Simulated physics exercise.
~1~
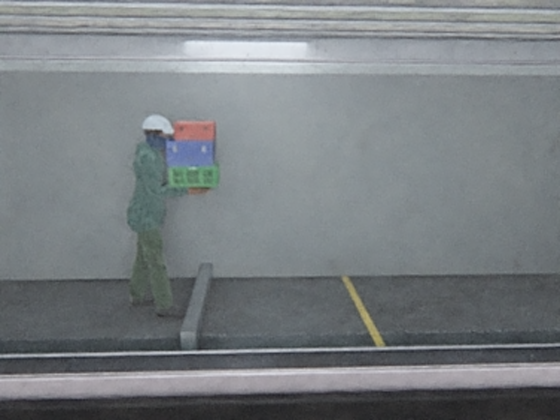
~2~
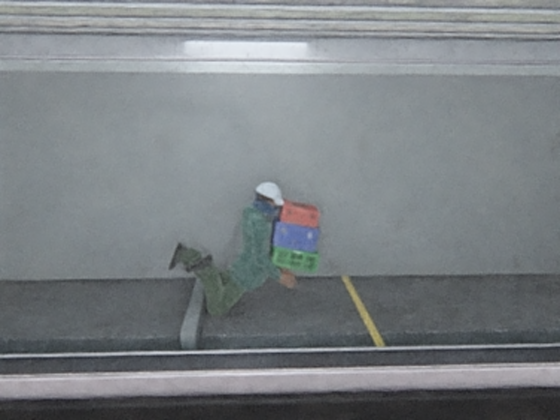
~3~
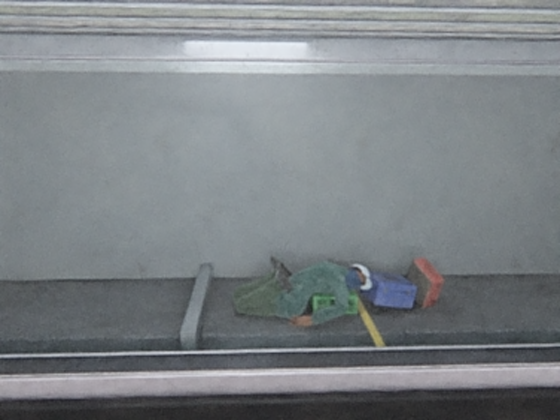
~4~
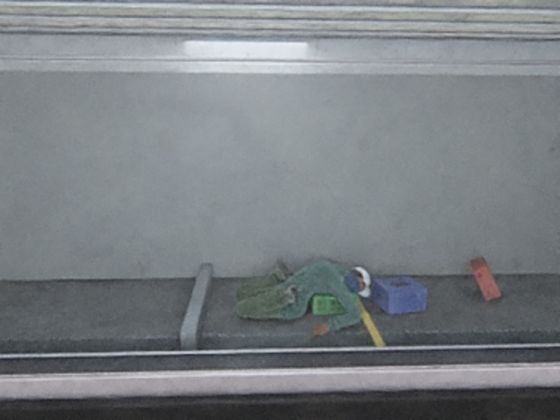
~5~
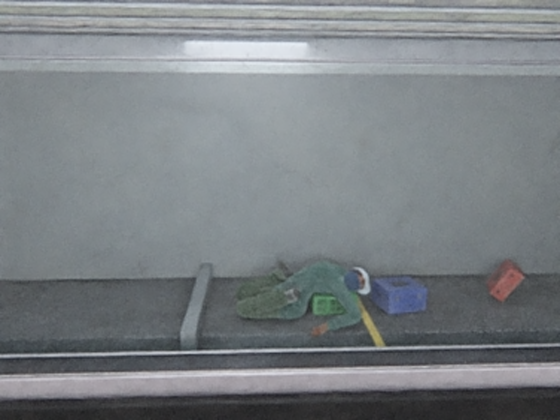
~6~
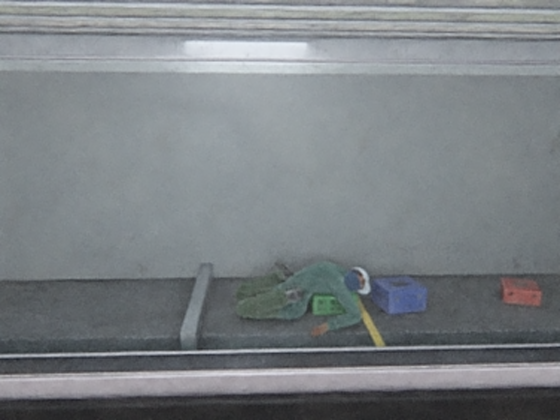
In a grey bay, a helmeted figure trips over a rail and collapses, scattering three crates rightward.
